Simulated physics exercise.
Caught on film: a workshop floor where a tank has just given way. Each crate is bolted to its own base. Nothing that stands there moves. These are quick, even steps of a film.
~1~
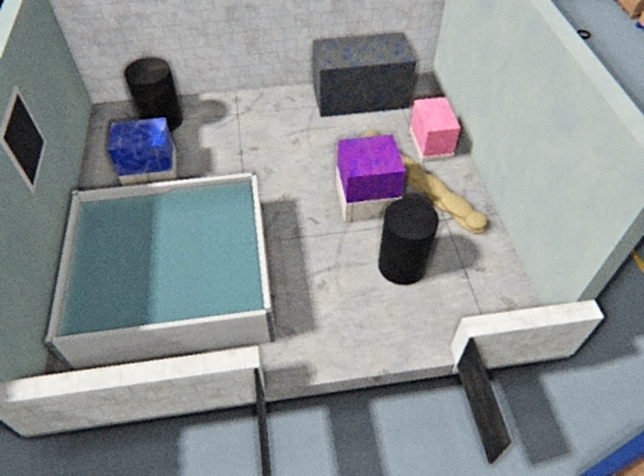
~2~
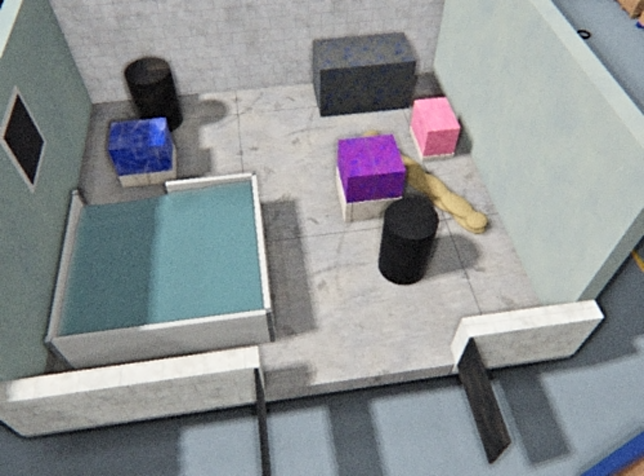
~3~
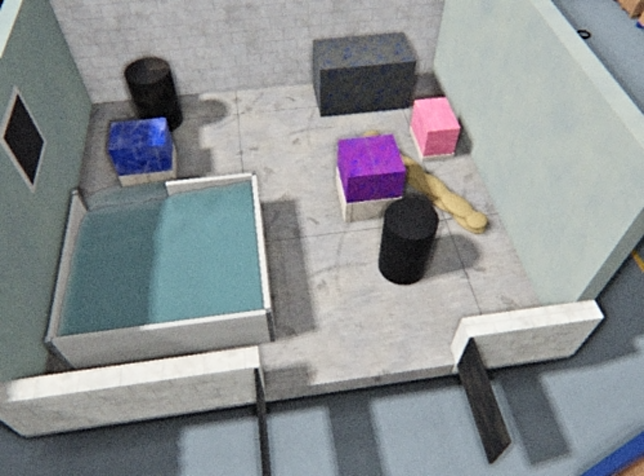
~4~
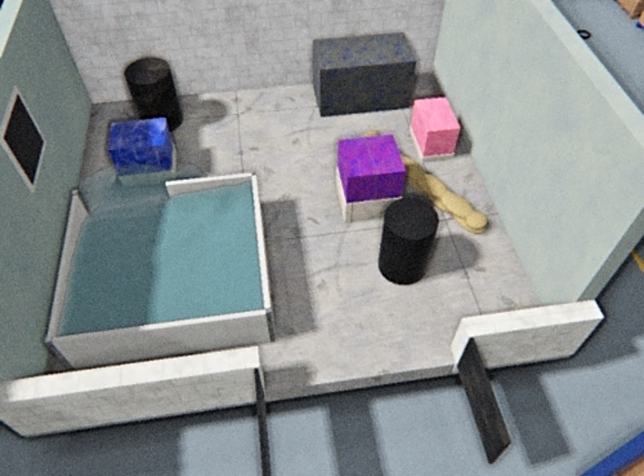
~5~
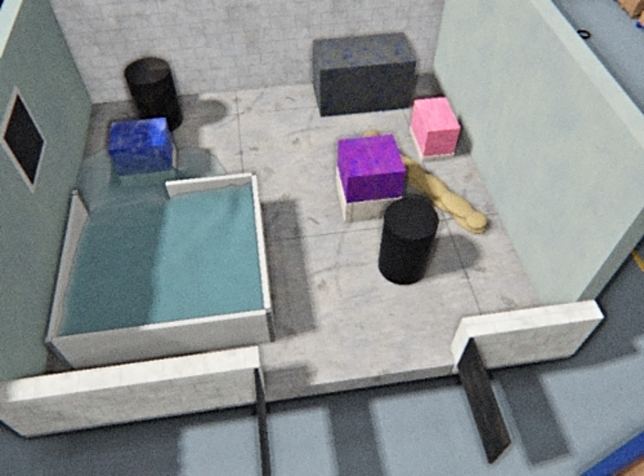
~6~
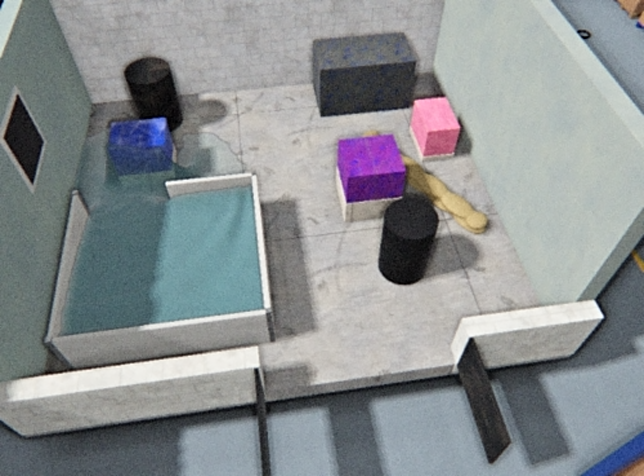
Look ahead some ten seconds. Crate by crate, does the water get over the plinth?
In the end: The purple crate keeps dry; the blue crate is soaked; the pink crate is soaked.
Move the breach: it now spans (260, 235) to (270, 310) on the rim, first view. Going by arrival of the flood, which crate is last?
That is the blue-painted one.
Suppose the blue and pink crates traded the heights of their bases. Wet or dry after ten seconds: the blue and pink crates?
One by one: Blue is topped; pink escapes it.
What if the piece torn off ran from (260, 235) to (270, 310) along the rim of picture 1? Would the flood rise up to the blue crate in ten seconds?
One by one: The blue crate keeps dry.
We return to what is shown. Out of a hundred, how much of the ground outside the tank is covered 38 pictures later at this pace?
Some 95 per cent.
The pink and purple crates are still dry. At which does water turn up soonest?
The purple one.
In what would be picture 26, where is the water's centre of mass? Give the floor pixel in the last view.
Near (189, 209).
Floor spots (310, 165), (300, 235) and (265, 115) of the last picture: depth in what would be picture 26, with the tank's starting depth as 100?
Roughly 4, 2 and 14 per cent, in turn.
A moment on, water covers 25 % of the floor; the purple crate not reached, the blue crate water round its plinth, the pink crate not reached.
Next, water covers 45 % of the floor; the purple crate water round its plinth, the blue crate water round its plinth, the pink crate not reached.
Then, water covers 65 % of the floor; the purple crate water round its plinth, the blue crate water round its plinth, the pink crate water round its plinth.
Later, water covers 95 % of the floor; the purple crate water round its plinth, the blue crate water round its plinth, the pink crate water round its plinth.
In the end, water covers 95 % of the floor; the purple crate stayed above the water, the blue crate was topped, the pink crate was topped.
